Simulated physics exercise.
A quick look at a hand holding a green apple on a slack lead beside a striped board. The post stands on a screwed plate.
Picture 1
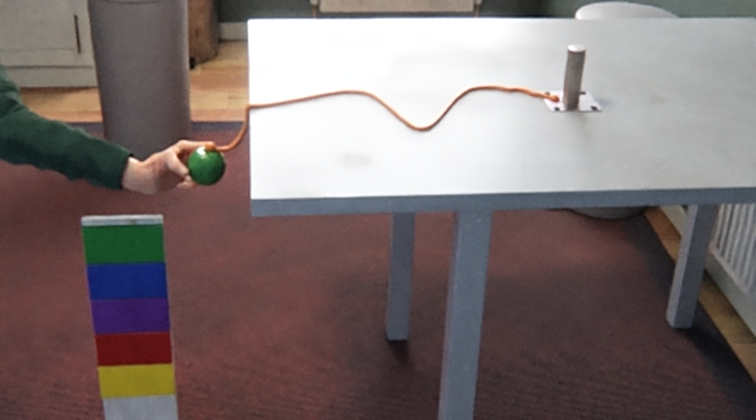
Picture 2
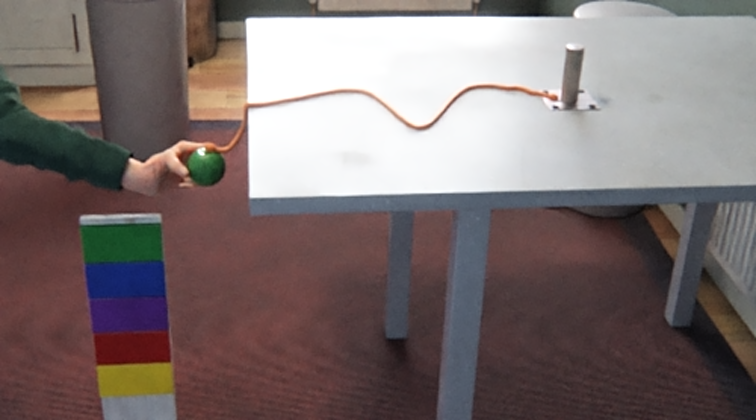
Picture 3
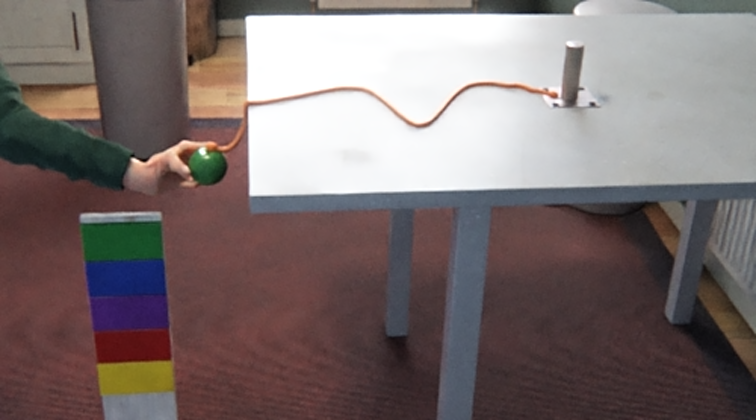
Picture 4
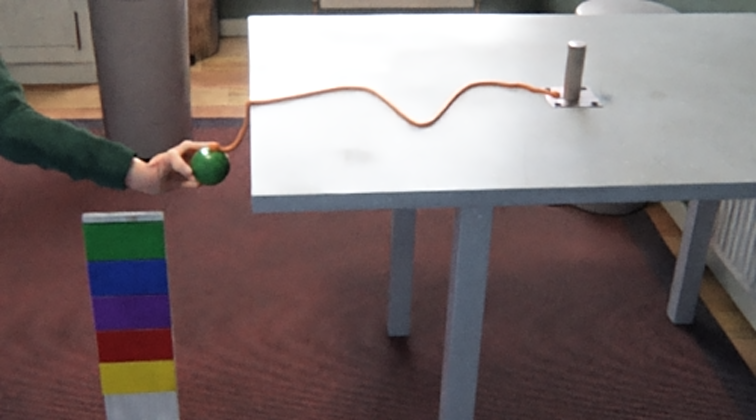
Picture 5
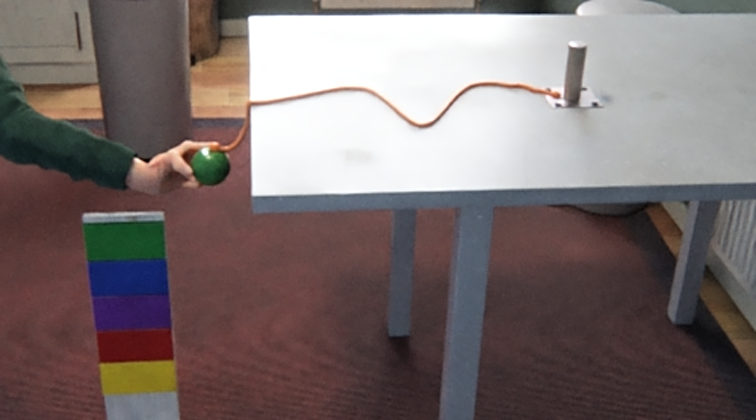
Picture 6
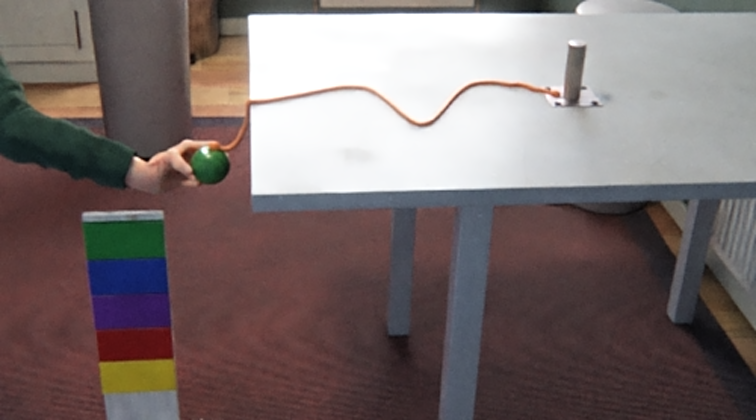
In a carpeted room, a hand holding a green apple on a slack orange lead beside a table and striped board, barely moving.
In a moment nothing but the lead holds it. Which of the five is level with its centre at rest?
The purple one.
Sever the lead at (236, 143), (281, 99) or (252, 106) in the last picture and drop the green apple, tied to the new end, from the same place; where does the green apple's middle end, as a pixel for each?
In that order: (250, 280), (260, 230) and (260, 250).
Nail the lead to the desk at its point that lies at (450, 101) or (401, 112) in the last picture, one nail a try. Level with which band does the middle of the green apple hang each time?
One after the other, blue; green.
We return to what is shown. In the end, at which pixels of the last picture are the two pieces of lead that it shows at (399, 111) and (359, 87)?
About (304, 105), and the other about (249, 129).
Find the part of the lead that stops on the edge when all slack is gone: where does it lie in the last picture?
That spot is around (371, 90).
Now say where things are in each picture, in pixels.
Green apple (206, 166); green (123, 246); blue (127, 282); purple (131, 316); red (134, 350); yellow (137, 382), in the first frame.
Green apple (206, 167); lead through (515, 88) (451, 101) (412, 125) (364, 92) (278, 102), in the second frame.
Green apple (208, 166), in the third frame.
Green apple (210, 167); lead through (517, 85) (453, 98) (414, 122) (366, 89) (280, 100), in the fourth frame.
Green apple (211, 167), in the fifth frame.
Green apple (210, 166); lead through (517, 84) (453, 97) (414, 122) (366, 88) (280, 99), in the sixth frame.
Soon after, apple near (284, 296); level with purple.
Then, apple near (243, 306); level with purple.
At rest, apple near (250, 306); level with purple. The lead holds its middle at purple.
